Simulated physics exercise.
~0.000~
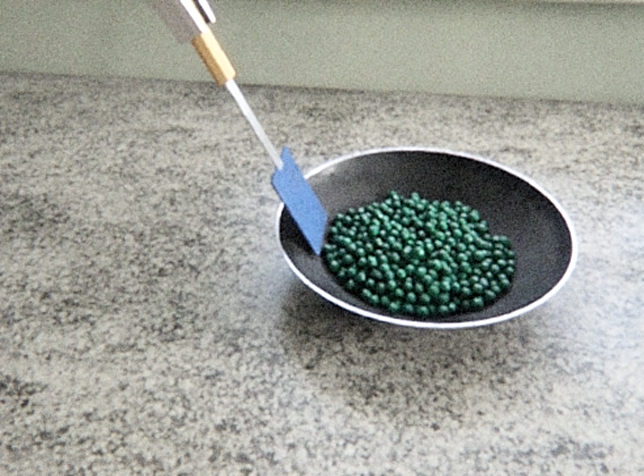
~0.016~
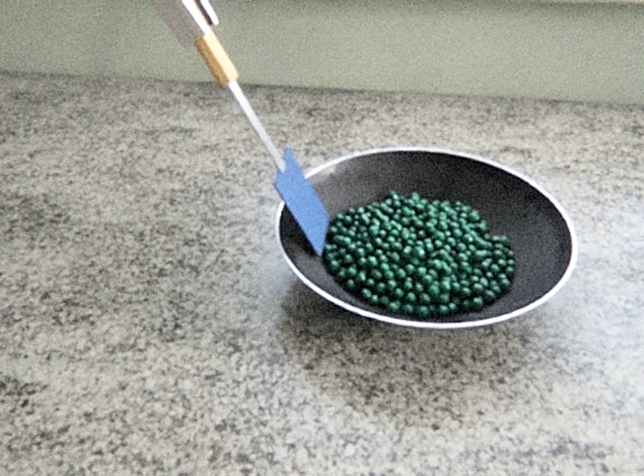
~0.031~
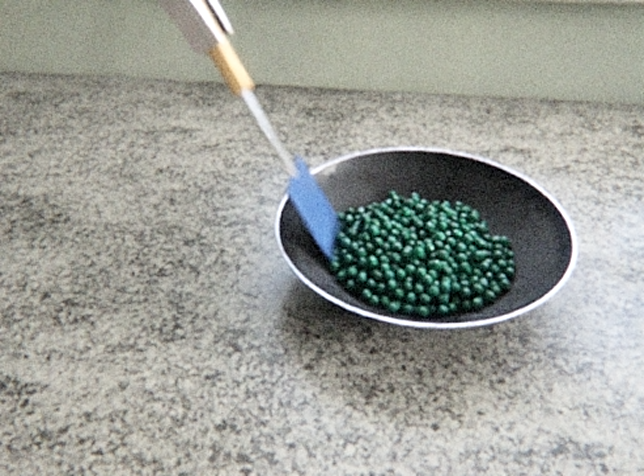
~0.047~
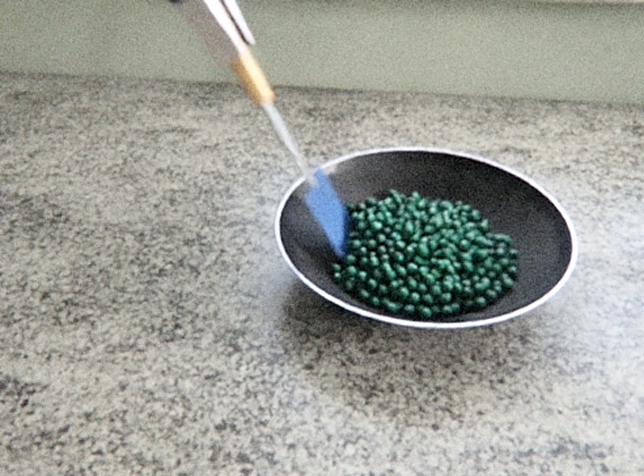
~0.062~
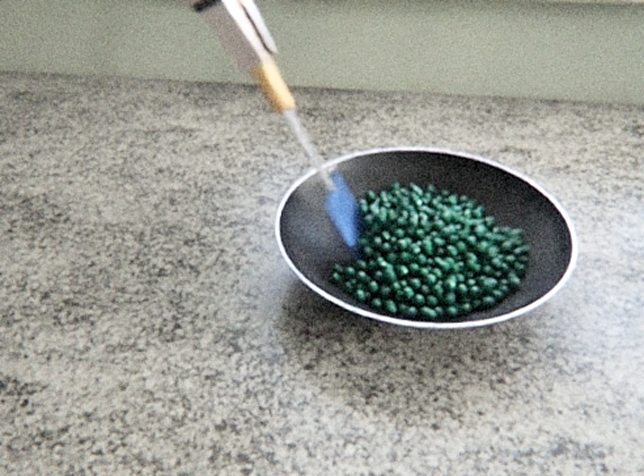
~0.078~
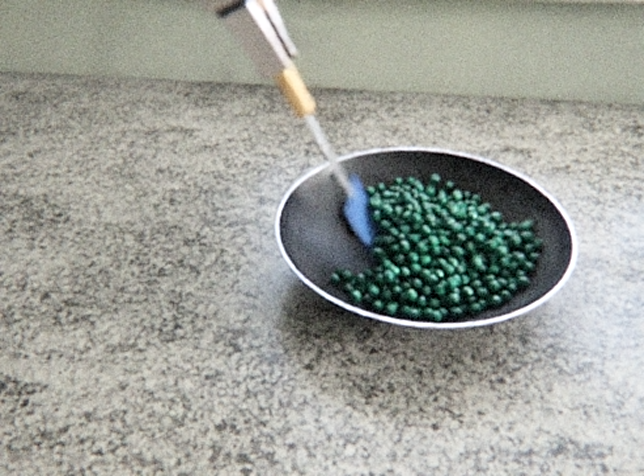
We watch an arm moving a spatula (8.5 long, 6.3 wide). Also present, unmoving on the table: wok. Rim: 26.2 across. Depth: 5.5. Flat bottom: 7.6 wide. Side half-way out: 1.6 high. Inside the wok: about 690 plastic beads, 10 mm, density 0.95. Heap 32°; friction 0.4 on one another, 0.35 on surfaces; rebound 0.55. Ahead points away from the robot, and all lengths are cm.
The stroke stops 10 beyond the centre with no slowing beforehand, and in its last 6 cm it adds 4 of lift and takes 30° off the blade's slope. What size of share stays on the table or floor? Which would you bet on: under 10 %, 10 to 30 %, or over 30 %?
I would bet on over 30 %.
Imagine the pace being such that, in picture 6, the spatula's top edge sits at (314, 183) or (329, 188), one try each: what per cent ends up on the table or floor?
25 % and 30 %.
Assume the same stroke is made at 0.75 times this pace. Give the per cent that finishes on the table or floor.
30 %.
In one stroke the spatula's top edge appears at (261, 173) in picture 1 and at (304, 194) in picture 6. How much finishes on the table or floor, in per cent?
Roughly 25 %.
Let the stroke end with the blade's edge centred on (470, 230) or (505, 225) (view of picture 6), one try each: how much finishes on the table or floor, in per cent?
Roughly 5 and 20 per cent.
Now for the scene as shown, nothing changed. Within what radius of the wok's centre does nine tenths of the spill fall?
That works out to near 80 cm.
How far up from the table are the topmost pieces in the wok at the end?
Height at the end: Around 5.0 cm.
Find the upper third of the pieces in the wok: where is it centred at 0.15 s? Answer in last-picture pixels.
It is centred at about (509, 229).
By 0.12 s, sloping 63°, highest piece 8 above the table; 691 in the wok.
By 0.15 s, sloping 54°, highest piece 9 above the table; 690 in the wok, 1 on the blade or in flight.
By 0.37 s, sloping 33°, highest piece 17 above the table; 430 in the wok, 130 on the table or floor, 131 on the blade or in flight.
By 1.42 s, sloping 33°, highest piece 5 above the table; 430 in the wok, 261 on the table or floor.
Final count, 430 in the wok, 261 on the table or floor. That is 38 % on the table or floor.
